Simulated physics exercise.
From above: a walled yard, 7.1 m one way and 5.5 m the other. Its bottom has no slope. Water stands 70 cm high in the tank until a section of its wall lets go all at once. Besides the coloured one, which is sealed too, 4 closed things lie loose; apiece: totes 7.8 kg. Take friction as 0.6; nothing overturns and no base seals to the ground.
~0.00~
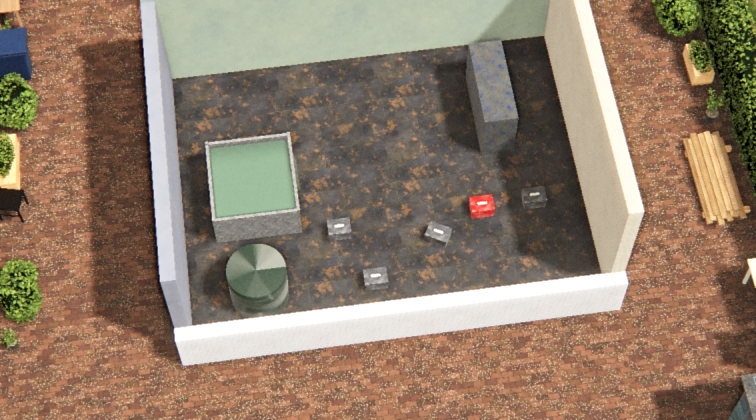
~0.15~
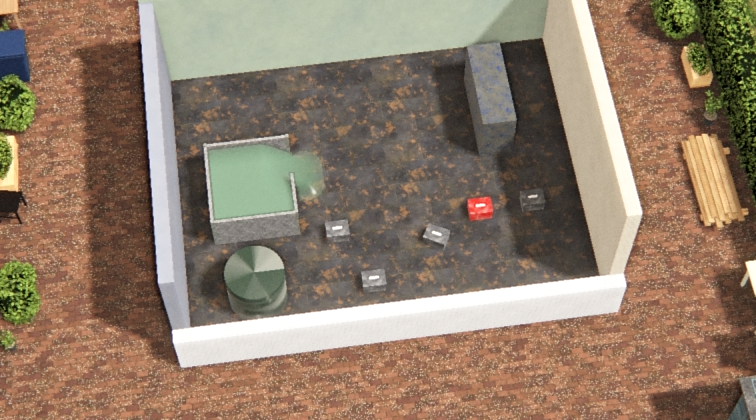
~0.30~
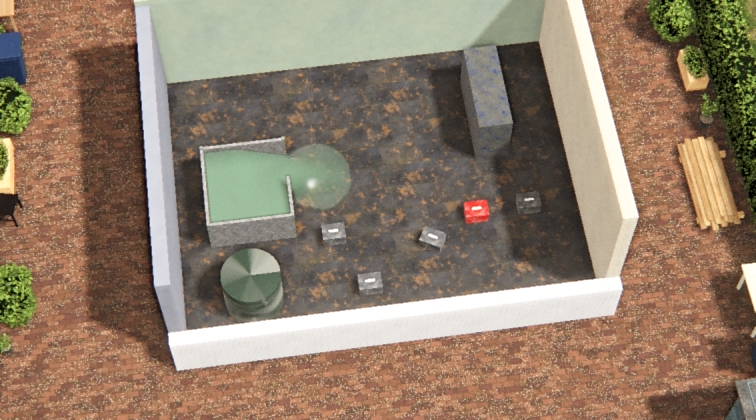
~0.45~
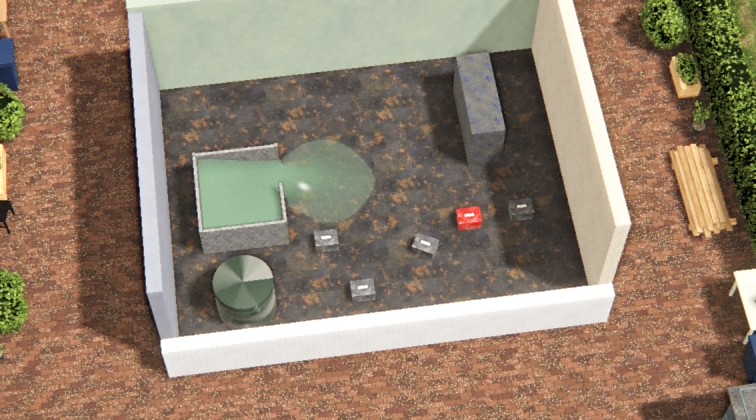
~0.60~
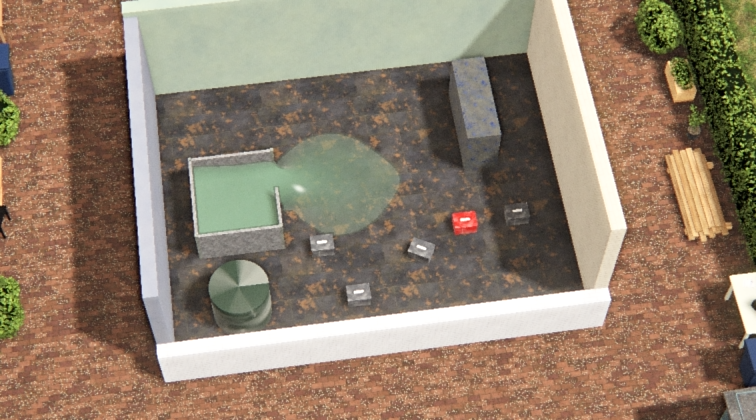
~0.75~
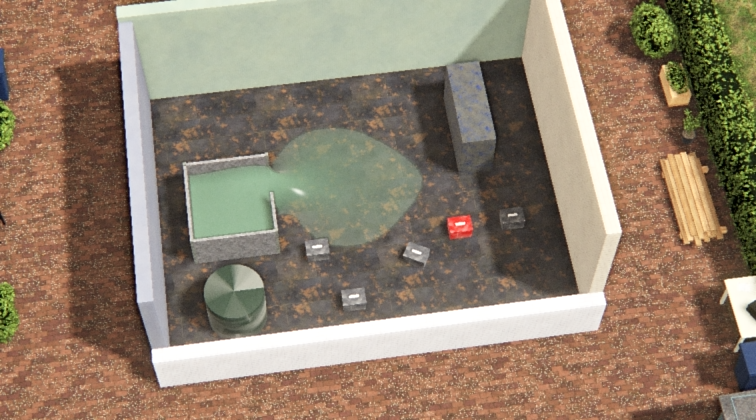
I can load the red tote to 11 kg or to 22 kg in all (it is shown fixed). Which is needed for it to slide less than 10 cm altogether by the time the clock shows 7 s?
I expect that only the larger load is enough.
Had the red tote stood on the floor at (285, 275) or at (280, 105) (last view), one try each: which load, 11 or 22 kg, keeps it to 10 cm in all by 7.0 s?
In turn: The smaller is enough; either load holds.
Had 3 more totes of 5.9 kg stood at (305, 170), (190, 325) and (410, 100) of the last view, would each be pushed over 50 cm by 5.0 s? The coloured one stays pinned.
In turn: Over, short of it, past it.
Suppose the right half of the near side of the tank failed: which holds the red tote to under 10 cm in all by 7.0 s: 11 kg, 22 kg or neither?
Then the smaller load will do.
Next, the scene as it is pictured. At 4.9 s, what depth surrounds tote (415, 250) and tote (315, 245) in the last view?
About 2 and 0 cm.
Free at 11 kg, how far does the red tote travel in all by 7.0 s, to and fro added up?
About 80 cm.
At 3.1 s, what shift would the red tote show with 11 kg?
About 40 cm.
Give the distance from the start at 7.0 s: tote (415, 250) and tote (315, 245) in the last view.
In turn: 20 cm, 0 cm.
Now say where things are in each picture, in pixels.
The first frame shows the red tote at (482, 203) rests on the ground; 2.1 m2 under water; 0 of 5 have shifted.
The second frame shows the red tote at (480, 206) rests on the ground; 2.6 m2 under water; 0 of 5 have shifted.
The third frame shows the red tote at (477, 208), on the bottom; water covers 3.4 m2; 0 of 5 have shifted.
The fourth frame shows the red tote at (469, 215) rests on the ground; water covers 4.3 m2; 0 of 5 have shifted.
The fifth frame shows the red tote at (465, 220), on the bottom; 5.5 m2 under water; 0 of 5 have shifted.
The sixth frame shows the red tote at (460, 224) rests on the ground; 7.0 m2 under water; 0 of 5 have shifted.
After 1.4 s the red tote would be 0 cm from its start with 11 kg and 0 cm from its start with 22 kg; 3 cm of water round it then.
After 3.1 s the red tote would be 44 cm from its start with 11 kg and 0 cm from its start with 22 kg; 4 cm of water round it then.
After 4.9 s the red tote would be 44 cm from its start with 11 kg and 0 cm from its start with 22 kg; 4 cm of water round it then.
After 7.0 s the red tote would be 51 cm from its start with 11 kg and 0 cm from its start with 22 kg; 7 cm of water round it then.
